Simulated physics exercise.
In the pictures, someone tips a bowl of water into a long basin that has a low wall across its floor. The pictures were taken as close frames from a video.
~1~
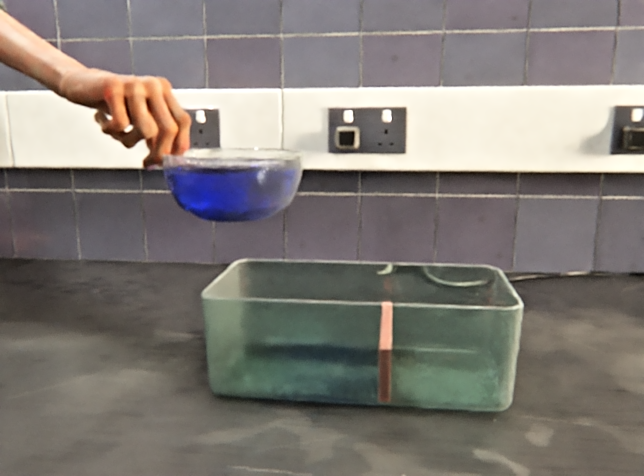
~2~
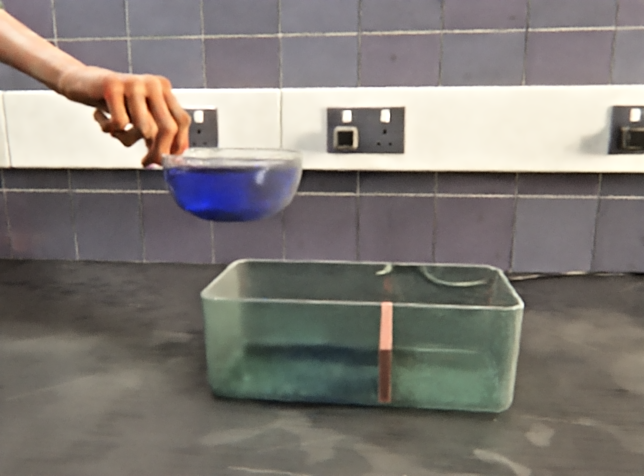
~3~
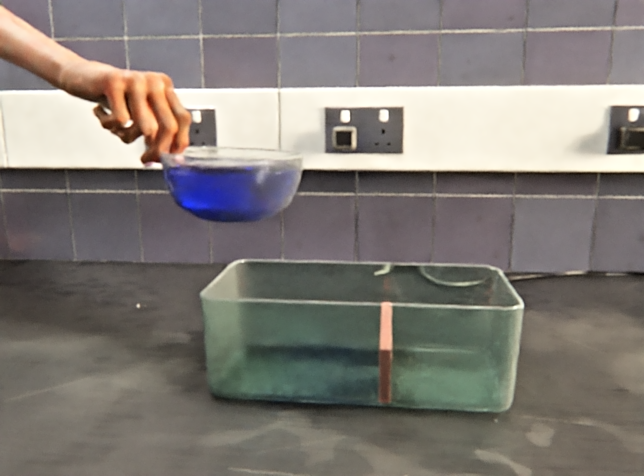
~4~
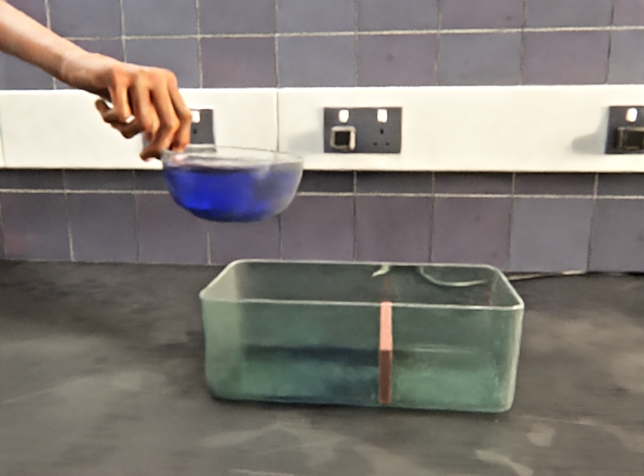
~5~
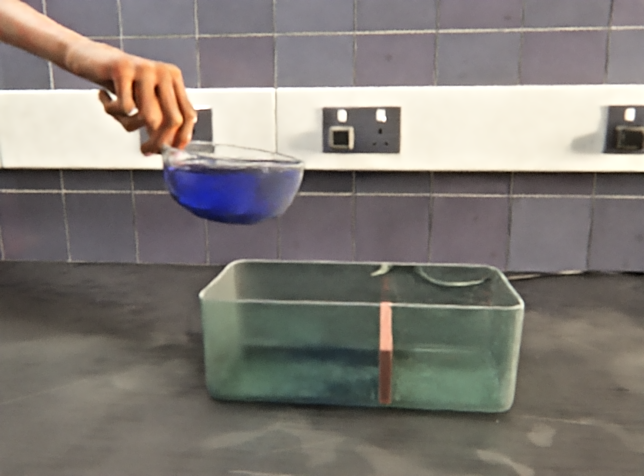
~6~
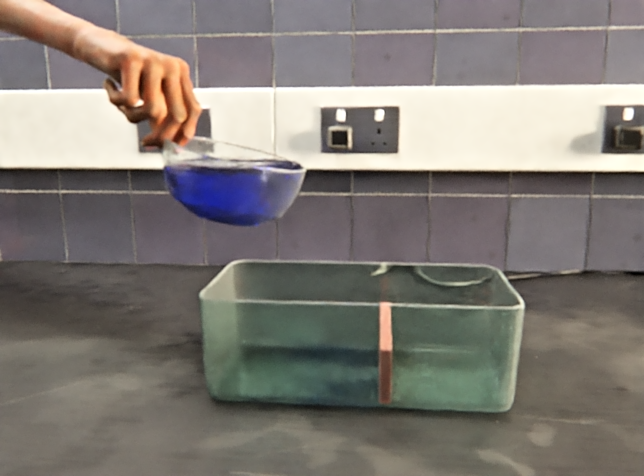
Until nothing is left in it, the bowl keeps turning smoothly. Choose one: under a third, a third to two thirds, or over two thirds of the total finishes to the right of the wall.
Under a third finishes to the right of the wall.
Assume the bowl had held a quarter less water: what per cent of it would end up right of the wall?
Estimate: Around 0 per cent.
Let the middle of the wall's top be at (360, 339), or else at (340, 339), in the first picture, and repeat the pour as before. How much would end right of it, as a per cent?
The first position gives around 45 percent, the second around 70 percent.
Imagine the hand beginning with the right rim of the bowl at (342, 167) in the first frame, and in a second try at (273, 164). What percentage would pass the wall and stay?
In order: Close to 50 and 0 percent.
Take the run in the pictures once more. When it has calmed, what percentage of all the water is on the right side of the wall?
Share approx. 0 per cent.
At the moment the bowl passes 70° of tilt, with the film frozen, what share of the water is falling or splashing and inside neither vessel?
I'd reckon some 25 per cent.
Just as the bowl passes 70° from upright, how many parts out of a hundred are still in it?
Close to 30 per cent.
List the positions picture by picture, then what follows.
In the first frame, tilt 0°; pouring edge (301, 155); surface from (174, 162) to (300, 163); the long basin's rim runs from (220, 278) to (509, 287); the wall's top is at (386, 324).
In the second frame, tilt 1°; pouring edge (301, 156); surface from (172, 162) to (299, 163).
In the third frame, tilt 2°; pouring edge (301, 158); surface from (171, 161) to (299, 164).
In the fourth frame, tilt 5°; pouring edge (302, 161); surface from (172, 161) to (300, 165).
In the fifth frame, tilt 9°; pouring edge (303, 166); surface from (172, 161) to (301, 164).
In the sixth frame, tilt 14°; pouring edge (304, 172); surface from (173, 163) to (304, 167); 1 per cent is over the edge.
A moment on, the bowl is tipped part way and 31 per cent is still to pour, 42 is left of the wall and 0 right of it.
Next, the bowl is tipped right over and 0 per cent is still to pour, 97 is left of the wall and 1 right of it.
Then the bowl is tipped right over and 0 per cent is still to pour, 98 is left of the wall and 1 right of it.
Later the bowl is tipped right over and 0 per cent is still to pour, 98 is left of the wall and 1 right of it.
In the end 98 per cent lies left of the wall, 2 right of it and 1 outside.
